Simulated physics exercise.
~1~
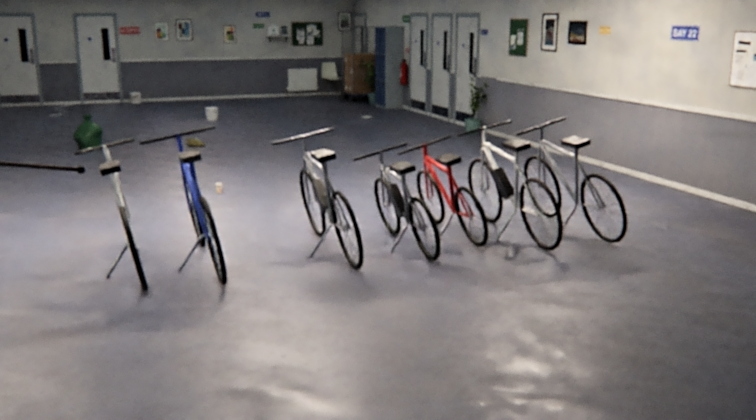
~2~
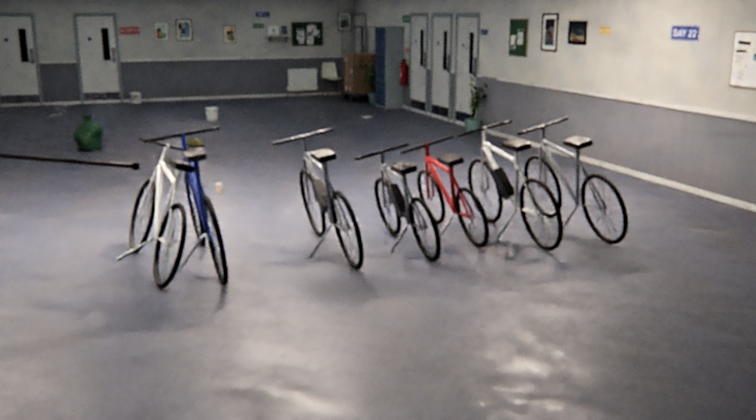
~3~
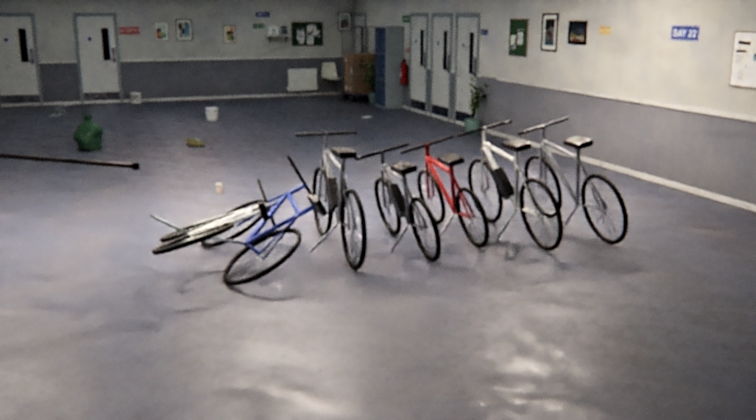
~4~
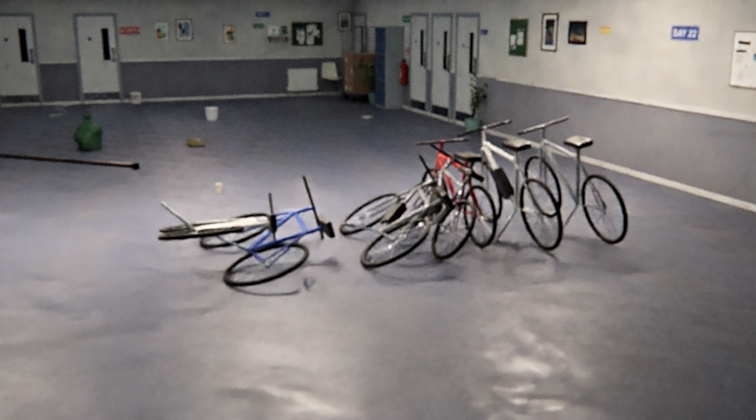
A row of bicycles topples rightward after a pole nudges the first, leaving two standing.
